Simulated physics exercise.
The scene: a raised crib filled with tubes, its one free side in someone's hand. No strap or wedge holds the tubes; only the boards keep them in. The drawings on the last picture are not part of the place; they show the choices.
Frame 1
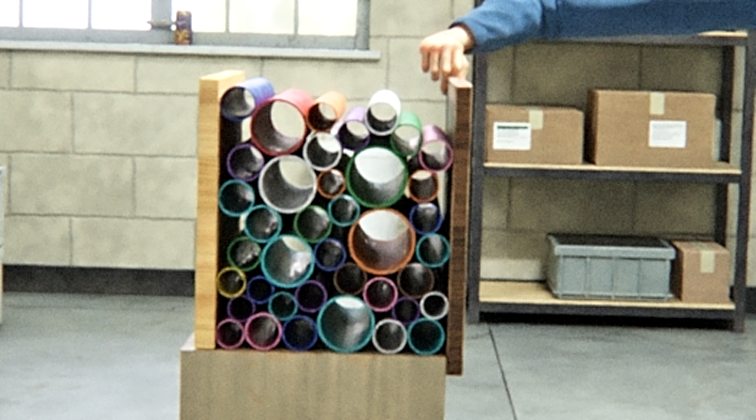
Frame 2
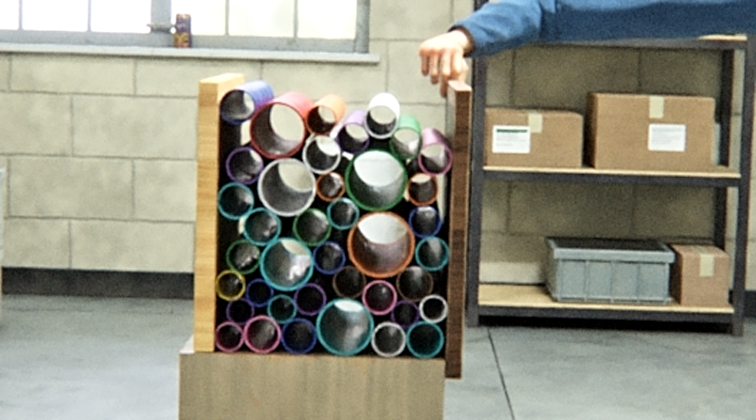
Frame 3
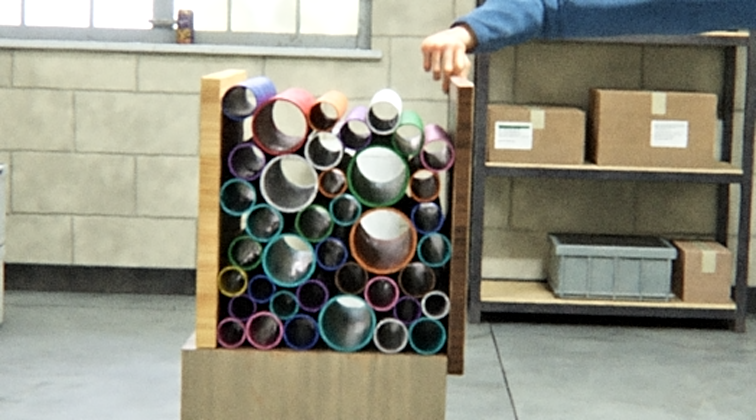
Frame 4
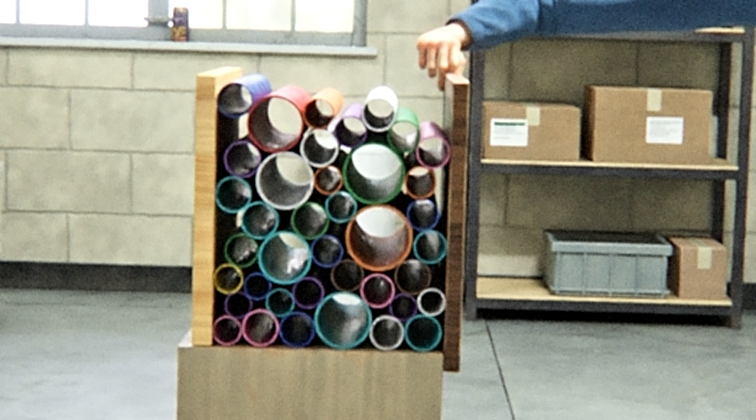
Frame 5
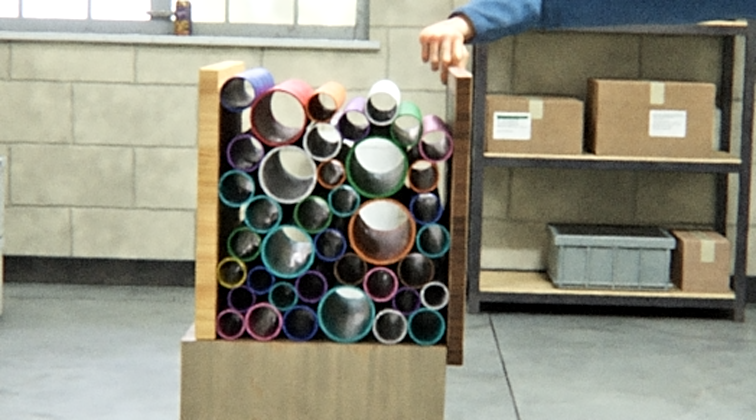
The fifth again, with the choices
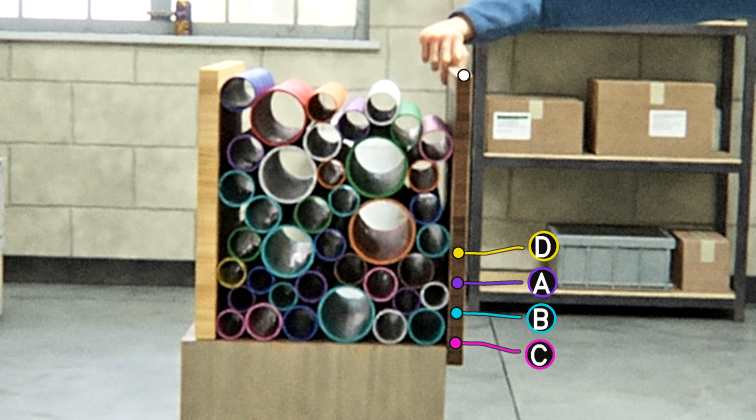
Dozens of open-ended tubes in many colours and sizes fill a wooden crib on a raised block, seen end-on from straight ahead in a room with pale block walls. A window is behind at upper left, boxes and a grey bin sit on shelves at right, and a blue-sleeved arm reaches to the dark right board. The view jitters slightly while hand, board and tubes barely move.
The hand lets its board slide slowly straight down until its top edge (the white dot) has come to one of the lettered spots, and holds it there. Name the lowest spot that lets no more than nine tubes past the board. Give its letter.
Lower it to A and no more.
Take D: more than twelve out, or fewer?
At D, fewer than twelve.
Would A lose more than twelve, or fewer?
At A, fewer than twelve.
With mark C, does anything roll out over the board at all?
Yes, at C.
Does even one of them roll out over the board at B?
At B: Yes.
On the marked copy, A at (458, 283); B at (457, 313); C at (456, 343); D at (459, 253); the white dot at (464, 76).
Taking A. A third of the way, top of the board (452, 163).
Two thirds of the way, top of the board (449, 261).
When it is over, top of the board (449, 282), about six out over the board.
As for the rest, B more than nine out over the board; C more than nine out over the board; D about four out over the board.
